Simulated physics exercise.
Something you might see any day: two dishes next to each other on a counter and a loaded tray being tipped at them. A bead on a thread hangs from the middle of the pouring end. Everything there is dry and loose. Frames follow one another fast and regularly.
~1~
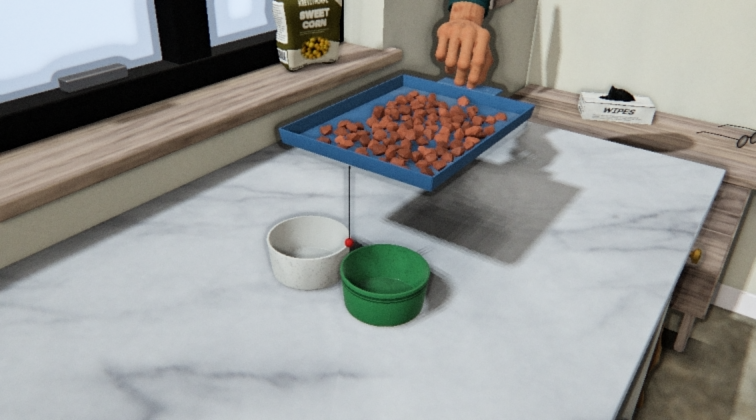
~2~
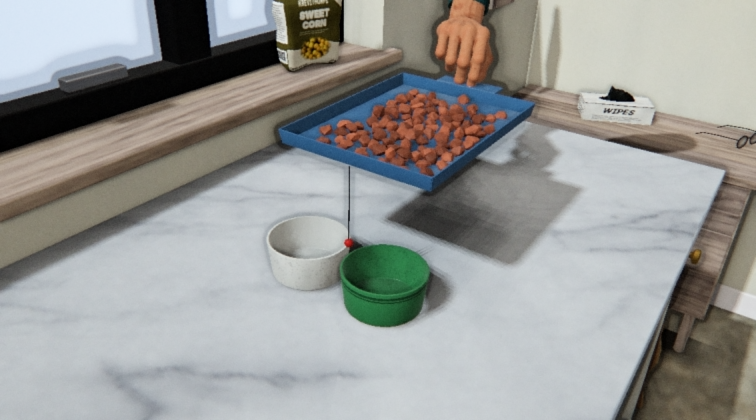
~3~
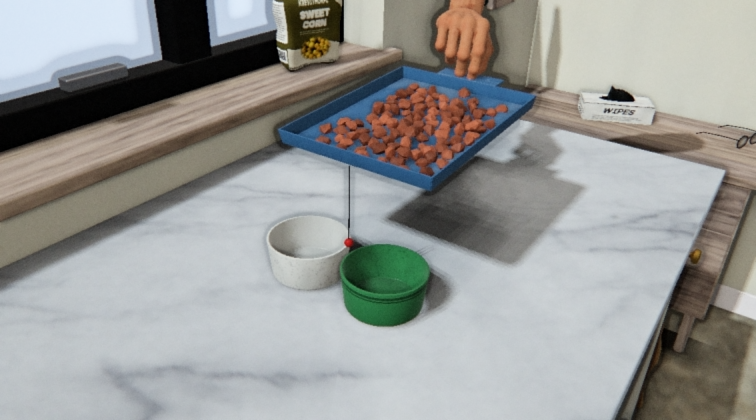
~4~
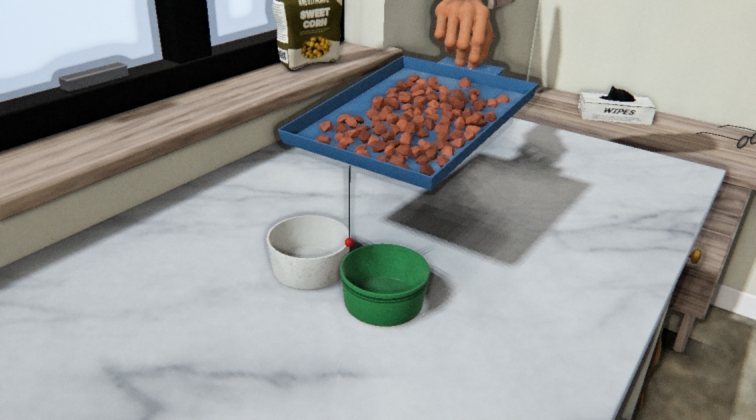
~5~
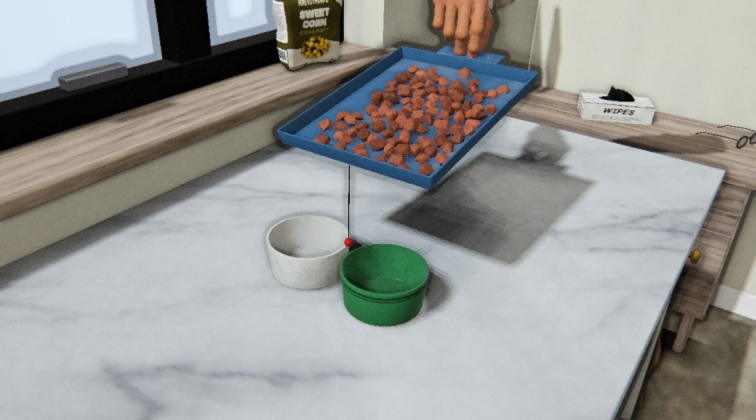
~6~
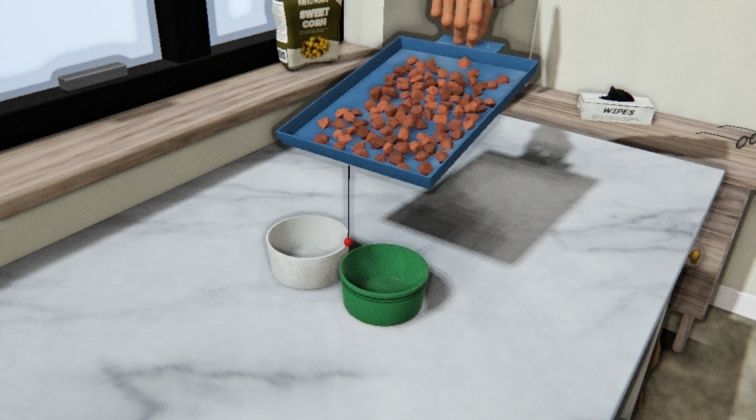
To begin with, a hand holds a level blue tray of reddish-brown chunks above a marble counter, with a white dish and a green dish below. The hand then raises the tray's far end gradually, tilting it slightly toward the dishes, while the chunks stay on it and the red bead hangs nearly still.
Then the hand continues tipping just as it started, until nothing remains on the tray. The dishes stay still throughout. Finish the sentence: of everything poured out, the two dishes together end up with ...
They end up with a minority of it.
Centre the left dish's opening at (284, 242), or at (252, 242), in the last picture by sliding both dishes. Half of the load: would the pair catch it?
Together the dishes get beyond half first, then beyond half.
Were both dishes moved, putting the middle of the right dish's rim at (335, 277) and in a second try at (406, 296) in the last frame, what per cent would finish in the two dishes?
Roughly 80 % and 50 %.
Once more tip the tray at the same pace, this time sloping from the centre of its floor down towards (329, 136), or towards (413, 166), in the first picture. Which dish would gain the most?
Leftward dish at the first place, Rightward dish at the second.
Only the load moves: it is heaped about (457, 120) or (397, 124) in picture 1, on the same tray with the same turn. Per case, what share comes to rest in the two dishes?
Close to 10 per cent, followed by close to 20 per cent.
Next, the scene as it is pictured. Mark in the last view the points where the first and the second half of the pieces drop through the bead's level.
The leading part at (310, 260), the rest of it at (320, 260).
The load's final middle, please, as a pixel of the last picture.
At about (285, 317).
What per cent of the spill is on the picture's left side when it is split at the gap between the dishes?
About 90 per cent.
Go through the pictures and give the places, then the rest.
In the first frame, corners of the pouring end near (282, 129) and (432, 176), level; middle of the load near (419, 131), bits of crushed brick; left dish near (282, 269); right dish near (359, 304); bead on its thread near (349, 243).
In the second frame, corners of the pouring end near (282, 129) and (431, 176), level; middle of the load near (419, 130).
In the third frame, corners of the pouring end near (282, 129) and (431, 176), tipped barely, level across its low end; middle of the load near (419, 126).
In the fourth frame, corners of the pouring end near (282, 129) and (431, 175), tipped a little, level across its low end; middle of the load near (419, 121).
In the fifth frame, corners of the pouring end near (281, 130) and (430, 175), tipped a little, level across its low end; middle of the load near (419, 116).
In the sixth frame, corners of the pouring end near (280, 131) and (429, 175), tipped a little, level across its low end; middle of the load near (418, 111); left dish near (281, 268); right dish near (358, 304).
Shortly afterwards, tray tipped steeply; the whole lot on the tray.
Next, tray tipped right over; near half on the tray; only a few in the left dish; near a quarter outside both; near a quarter in the air.
Some moments later, tray tipped past a quarter turn; only a few in the right dish; a little in the left dish; the bulk outside both.
In the end, tray tipped past a quarter turn; only a few in the right dish; a little in the left dish; the bulk outside both.
